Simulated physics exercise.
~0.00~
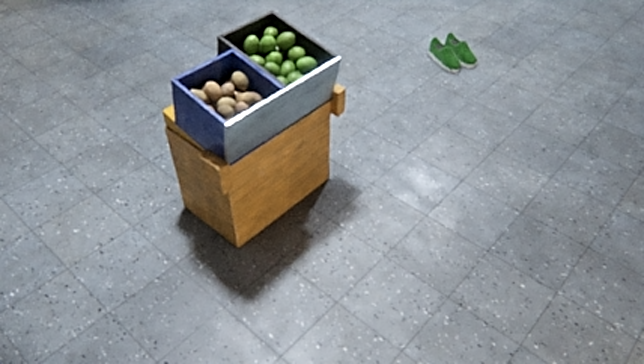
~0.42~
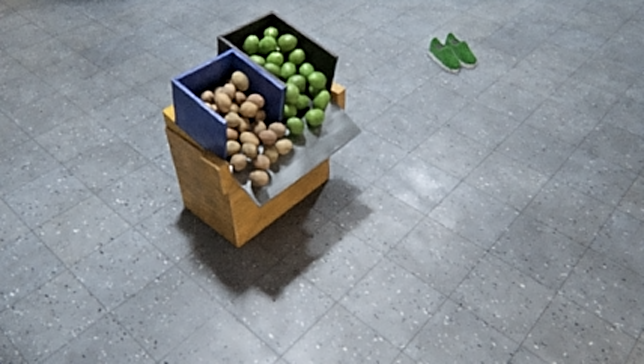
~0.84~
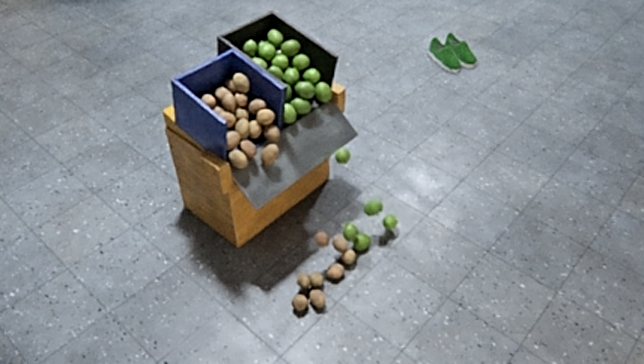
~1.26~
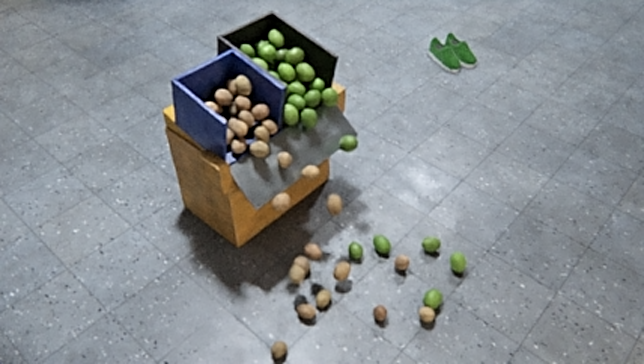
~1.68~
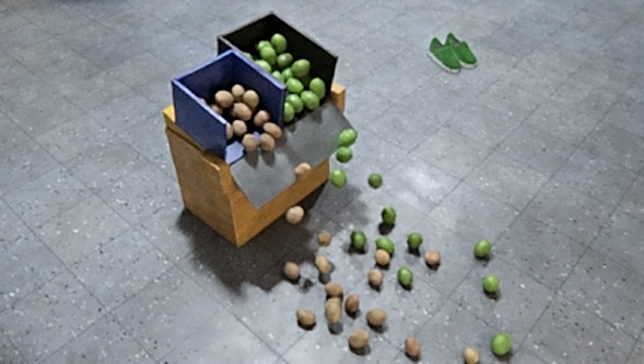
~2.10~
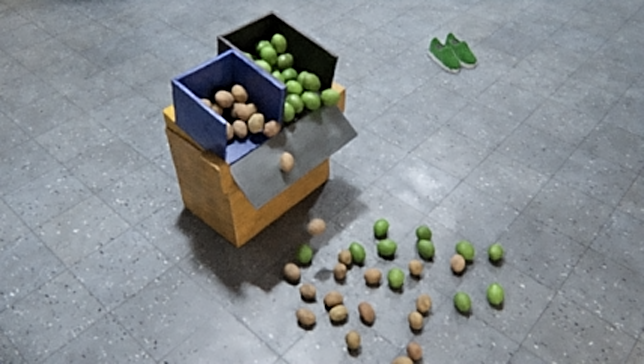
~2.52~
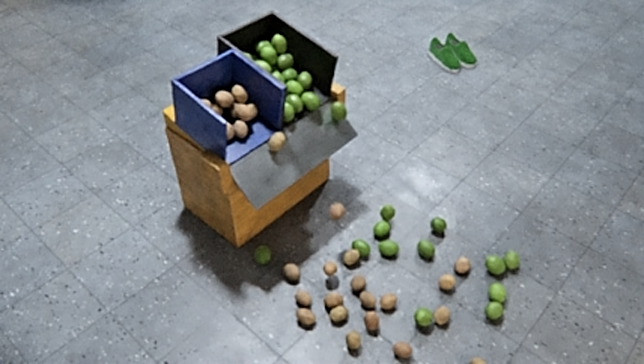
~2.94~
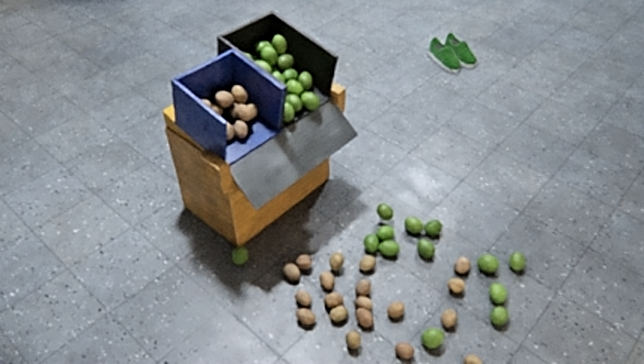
Potatoes and green fruit spill over the dropped flap and scatter across the floor, some staying behind.
